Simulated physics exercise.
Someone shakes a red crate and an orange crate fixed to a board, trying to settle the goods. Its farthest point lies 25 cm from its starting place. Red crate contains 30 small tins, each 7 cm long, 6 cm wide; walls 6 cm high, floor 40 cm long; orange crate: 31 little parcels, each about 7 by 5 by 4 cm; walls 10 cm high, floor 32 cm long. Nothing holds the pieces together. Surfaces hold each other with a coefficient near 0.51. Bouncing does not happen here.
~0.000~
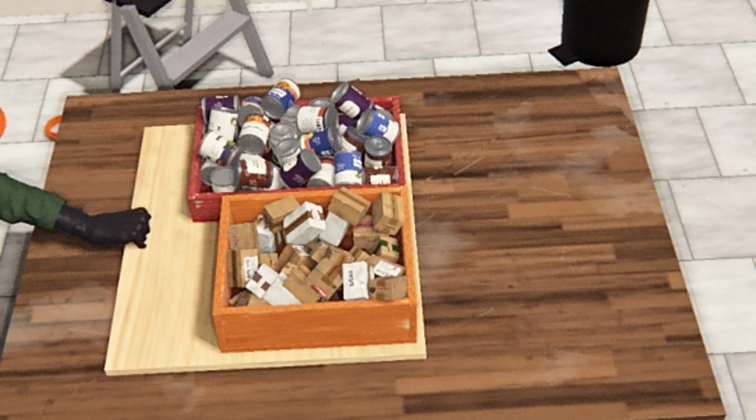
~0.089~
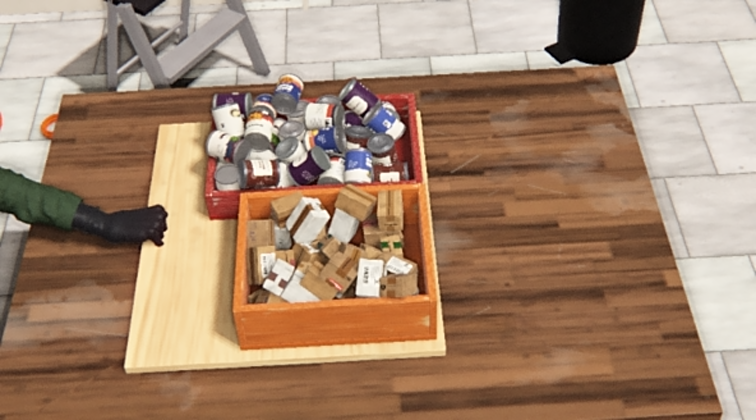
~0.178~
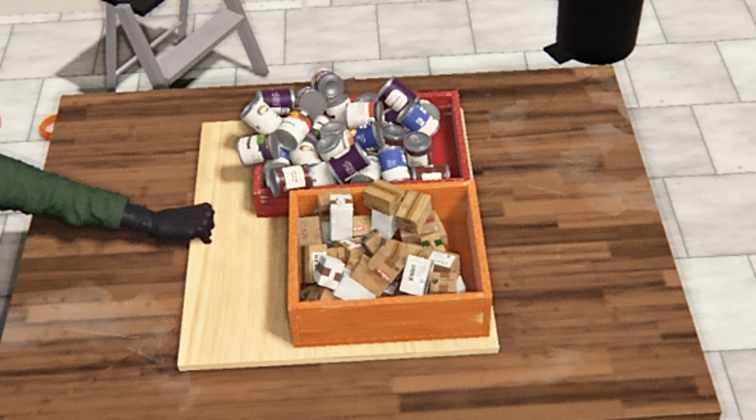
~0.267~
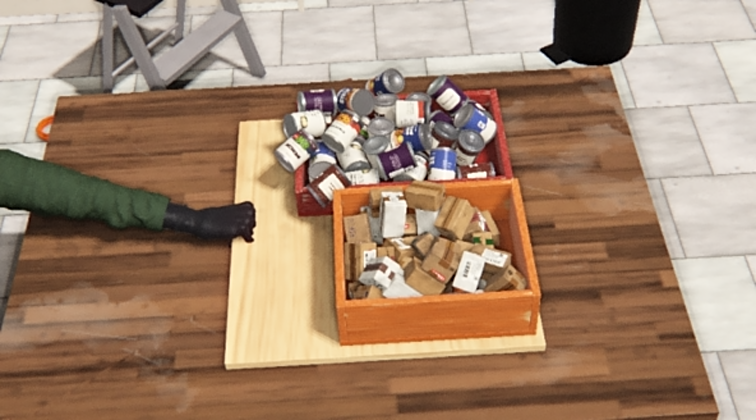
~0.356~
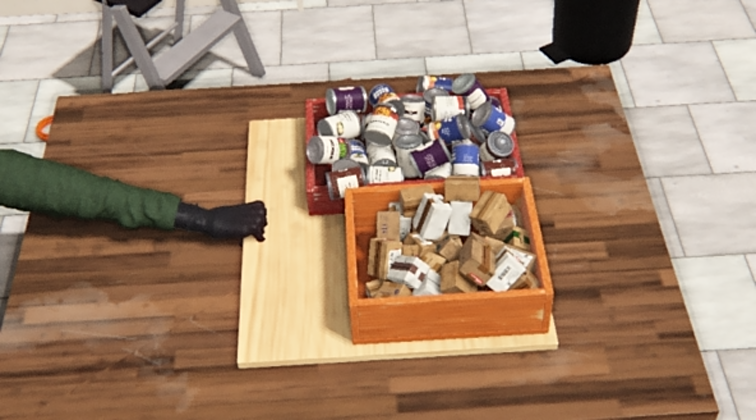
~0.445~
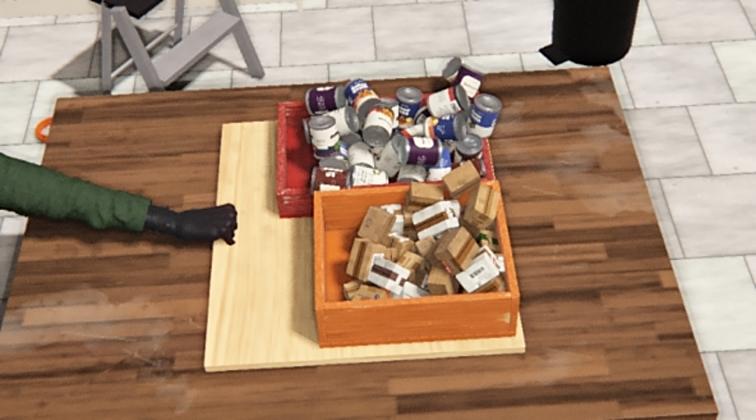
A gloved hand beside a pale board bearing crates of tins and parcels as it slides right across a table, then back left.
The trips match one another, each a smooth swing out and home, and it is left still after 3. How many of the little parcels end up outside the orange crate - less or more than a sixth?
Less than a sixth of them end up outside.
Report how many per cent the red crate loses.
Red crate 35 per cent.
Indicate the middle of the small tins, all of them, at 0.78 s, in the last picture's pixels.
Their middle is at about (298, 153).
After 0.78 s, 8 of 30 out of the red crate and 0 of 31 out of the orange crate.
After 1.19 s, 8 of 30 out of the red crate and 1 of 31 out of the orange crate.
After 1.77 s, 11 of 30 out of the red crate and 2 of 31 out of the orange crate.
When it is over (at 2.52 s), 11 of 30 out of the red crate and 2 of 31 out of the orange crate. Asked share, 2 of 31, 6 per cent.
